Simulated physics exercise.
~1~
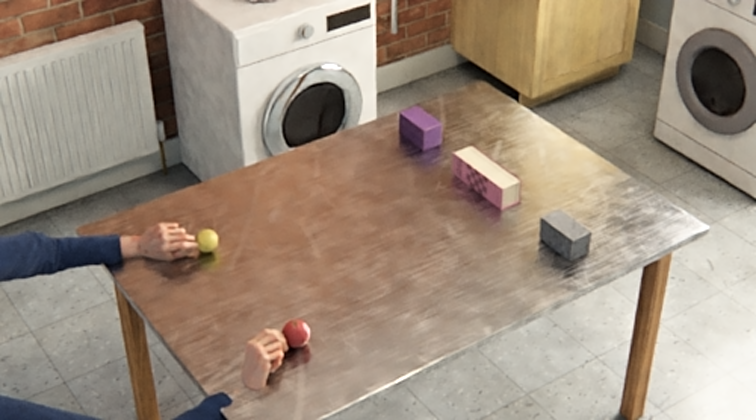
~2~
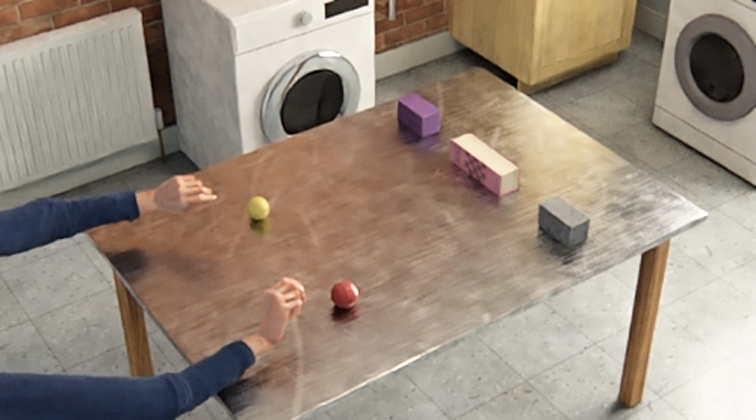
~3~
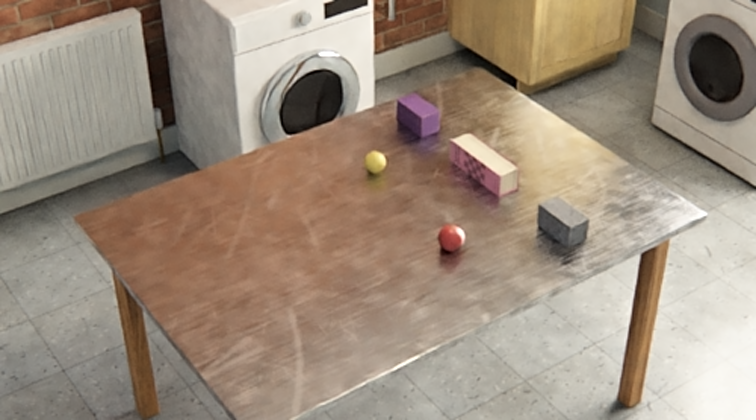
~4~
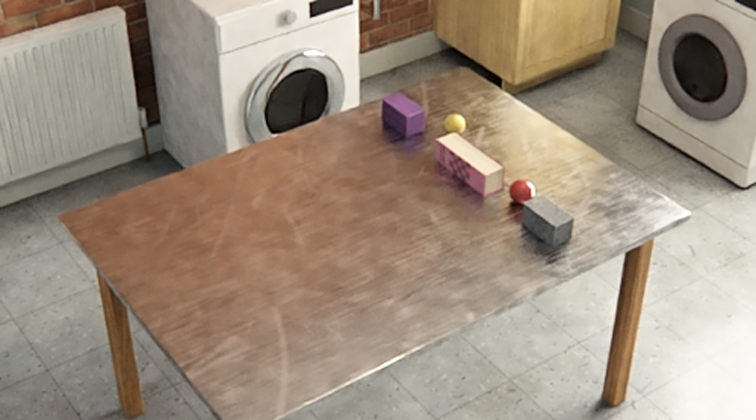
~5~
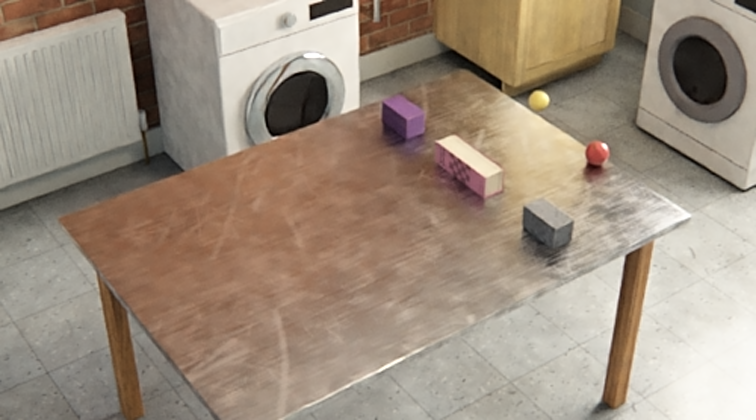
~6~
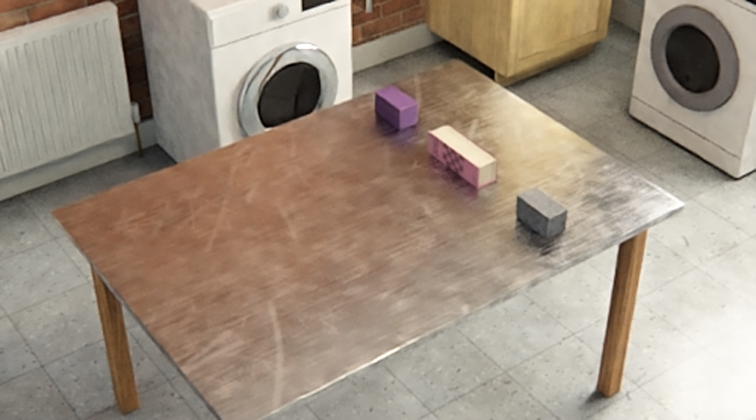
A yellow lemon and a red tomato sit by two hands at the left of a brownish, shiny table with wooden legs, seen from above by a slightly swaying camera in a room with white washing machines. Toward the right stand a purple block, a pink and cream block and a grey block. The hands release both and draw back out of view. The lemon rolls rightward between the purple and pink blocks, while the tomato rolls up and right between the pink and grey ones. Both pass through to the far edge and are gone, leaving the blocks unmoved.
